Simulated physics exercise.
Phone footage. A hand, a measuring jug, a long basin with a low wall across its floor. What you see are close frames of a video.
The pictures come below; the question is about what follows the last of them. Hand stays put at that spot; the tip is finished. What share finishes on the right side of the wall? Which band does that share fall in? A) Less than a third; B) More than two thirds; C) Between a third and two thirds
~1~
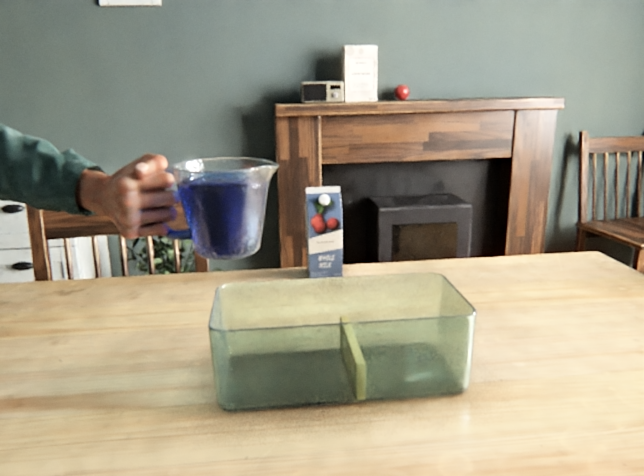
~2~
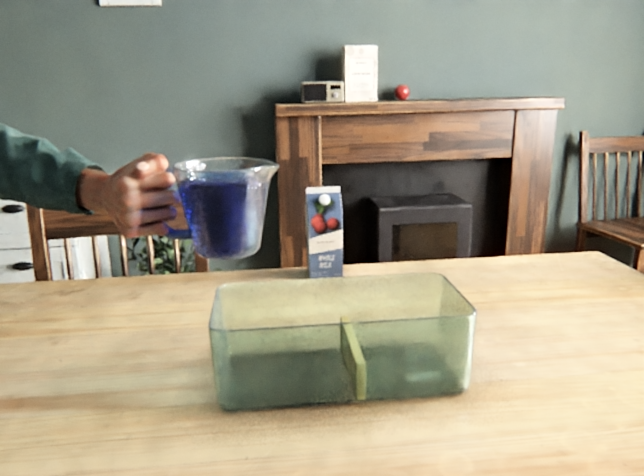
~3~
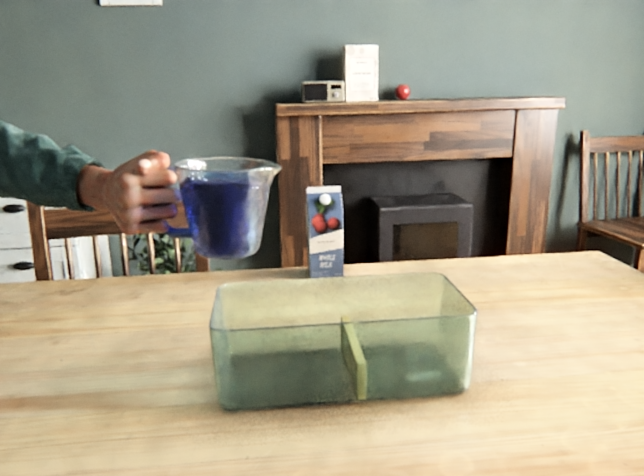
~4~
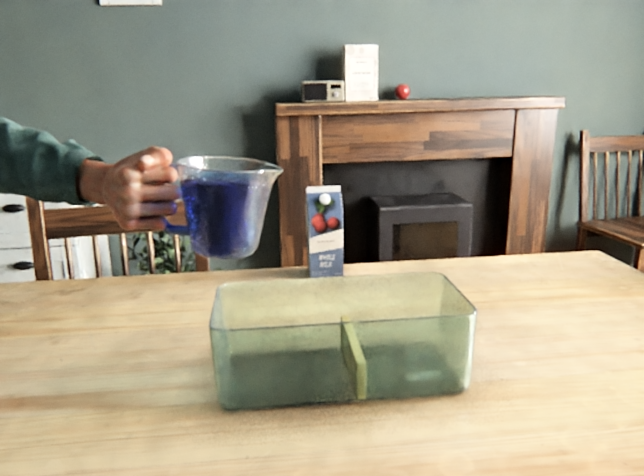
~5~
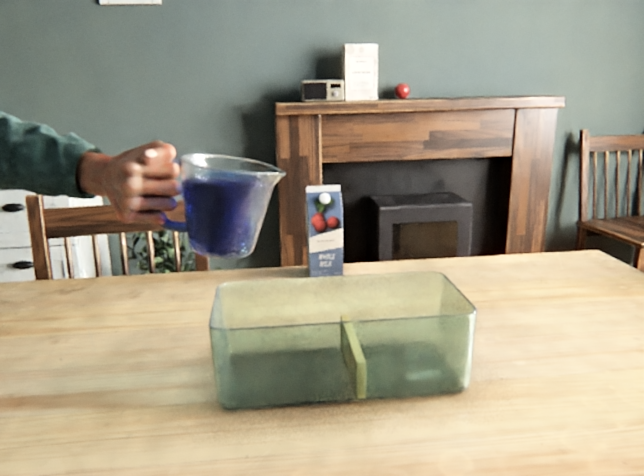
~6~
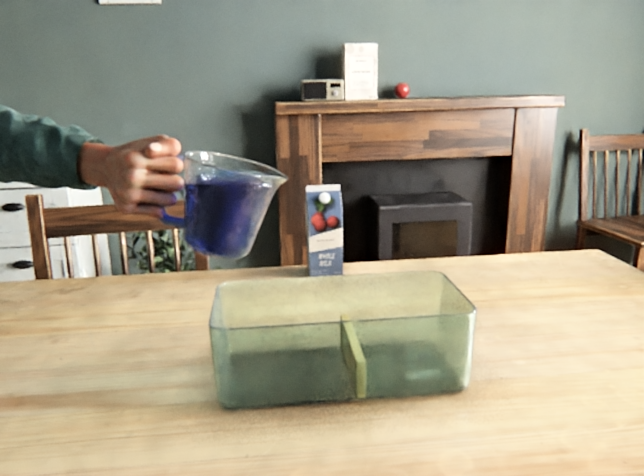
Less than a third (A).
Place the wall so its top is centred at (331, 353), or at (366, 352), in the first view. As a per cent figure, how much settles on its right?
Note: Roughly 65 % in case one, 10 % in case two.
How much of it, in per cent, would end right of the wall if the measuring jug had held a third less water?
About 5 in a hundred.
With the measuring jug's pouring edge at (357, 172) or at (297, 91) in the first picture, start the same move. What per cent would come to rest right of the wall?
Close to 95 % for the first start and close to 85 % for the second.
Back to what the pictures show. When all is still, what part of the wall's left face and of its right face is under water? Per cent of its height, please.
The left side ends up close to 40, the right side close to 10.
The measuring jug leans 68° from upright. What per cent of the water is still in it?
70 %.
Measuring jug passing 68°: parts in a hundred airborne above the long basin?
20 %.
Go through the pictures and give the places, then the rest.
Tilt 0°; pouring edge (279, 164); surface from (180, 179) to (267, 176); the long basin's rim runs from (214, 307) to (458, 293); the wall's top is at (351, 338), in the first picture.
Tilt 1°; pouring edge (279, 165); surface from (180, 179) to (268, 176), in the second picture.
Tilt 2°; pouring edge (281, 166); surface from (182, 178) to (270, 177), in the third picture.
Tilt 5°; pouring edge (283, 169); surface from (183, 178) to (271, 177), in the fourth picture.
Tilt 9°; pouring edge (285, 172); surface from (186, 177) to (273, 177), in the fifth picture.
Tilt 14°; pouring edge (288, 177); surface from (188, 179) to (280, 177), in the sixth picture.
A moment on, the measuring jug is tipped part way and 69 per cent is still to pour, 8 is left of the wall and 2 right of it.
Next, the measuring jug is tipped on its side and 17 per cent is still to pour, 54 is left of the wall and 13 right of it.
Then the measuring jug is tipped right over and 1 per cent is still to pour, 82 is left of the wall and 14 right of it.
Later the measuring jug is tipped right over and 0 per cent is still to pour, 84 is left of the wall and 14 right of it.
In the end 84 per cent lies left of the wall, 14 right of it and 2 outside.
